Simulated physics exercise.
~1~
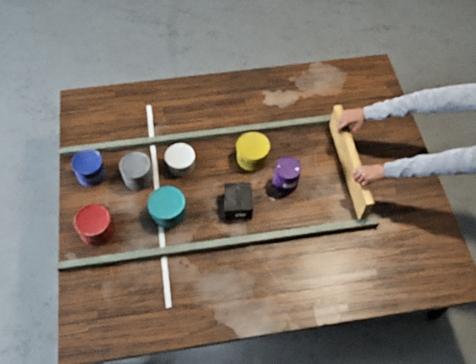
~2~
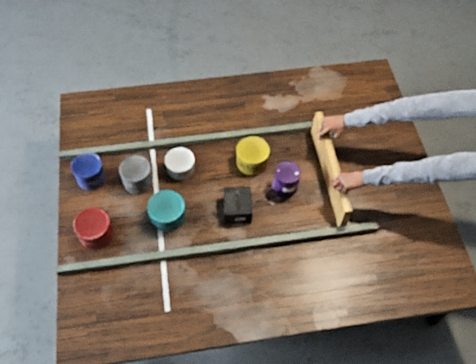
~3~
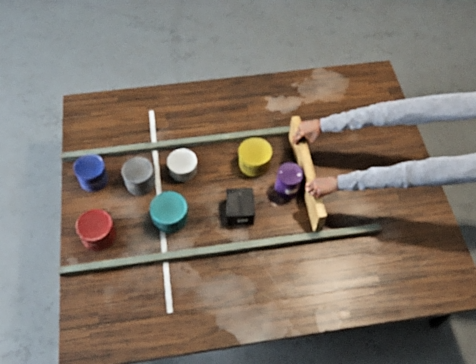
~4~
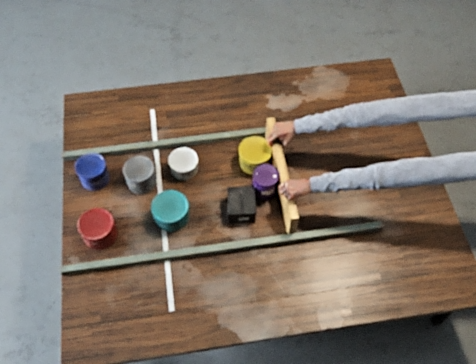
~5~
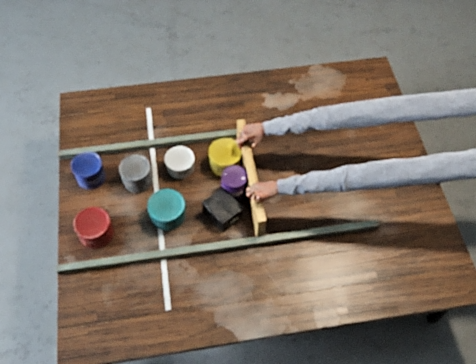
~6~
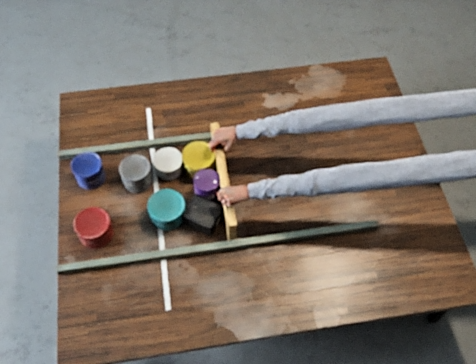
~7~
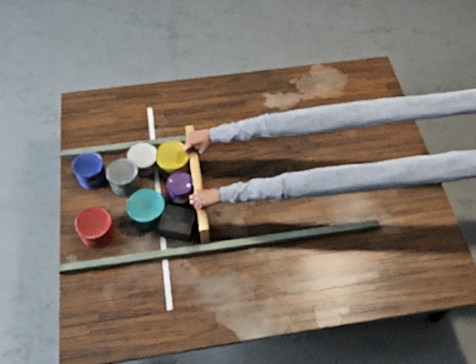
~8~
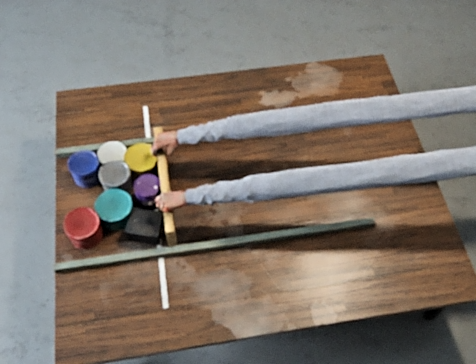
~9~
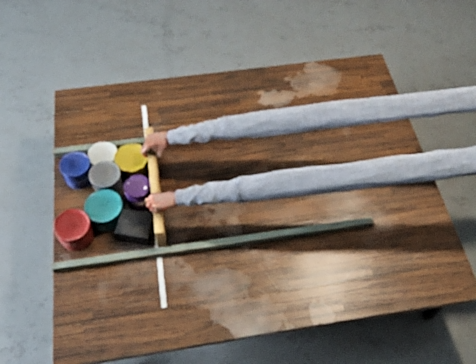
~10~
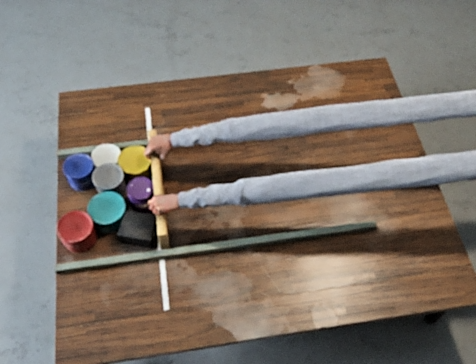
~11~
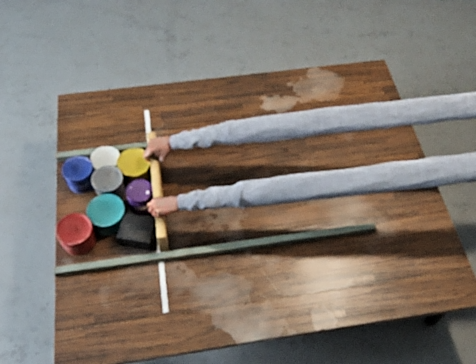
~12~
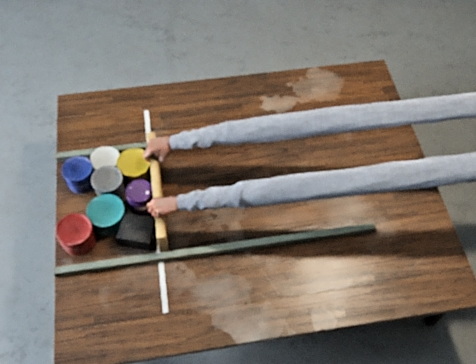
Wooden plank pushed left by two hands, gathering colourful pails and a black tote into a cluster and stopping at white tape.
